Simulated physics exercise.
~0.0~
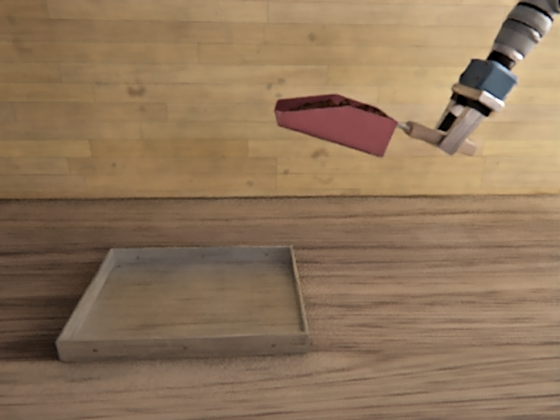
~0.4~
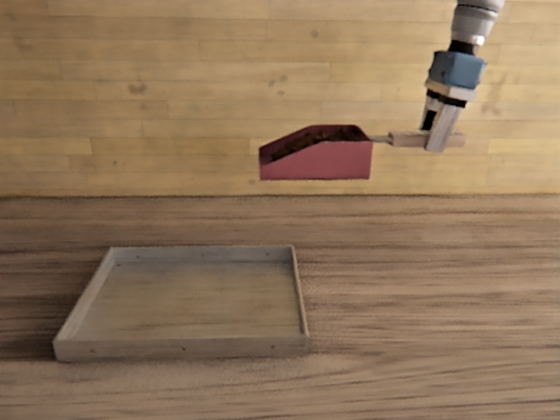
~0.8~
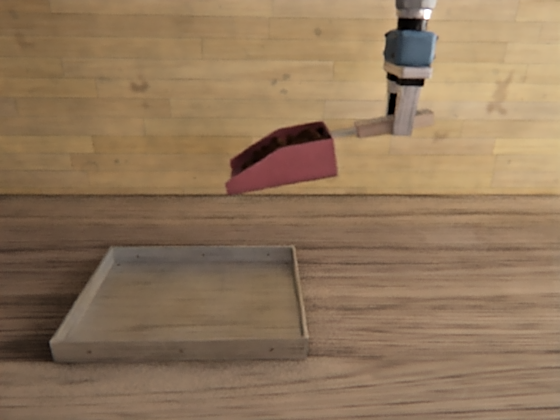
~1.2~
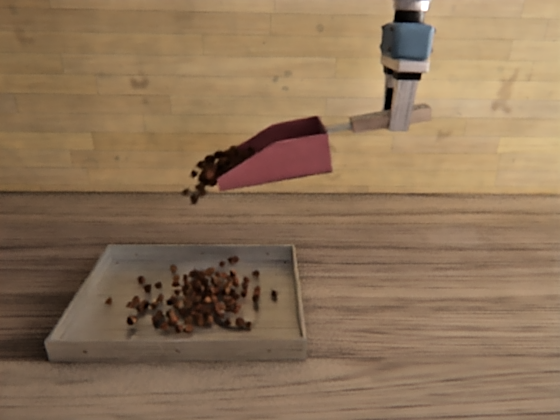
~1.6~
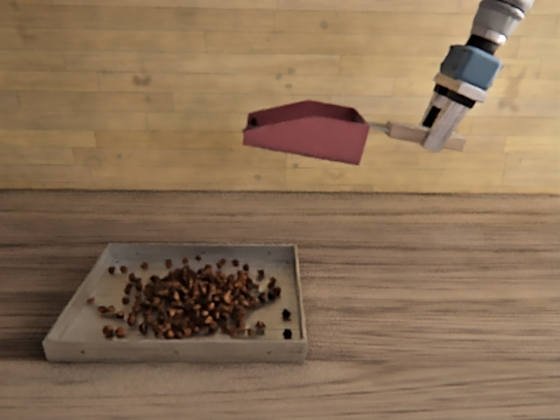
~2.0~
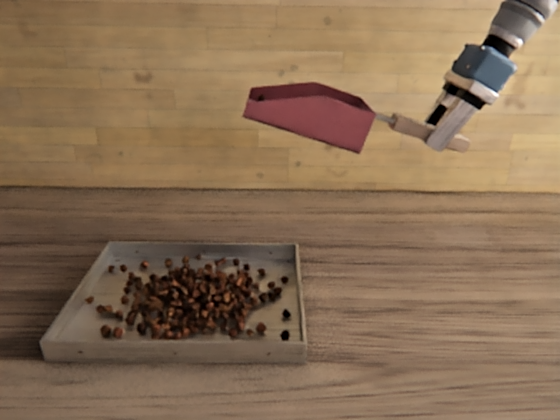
A robot arm moved a red scoop to the left and tipped it forward, pouring a heap of brown pellets into a shallow gray tray, then tilted it back and drew away to the right, leaving nearly all of them scattered across the tray.
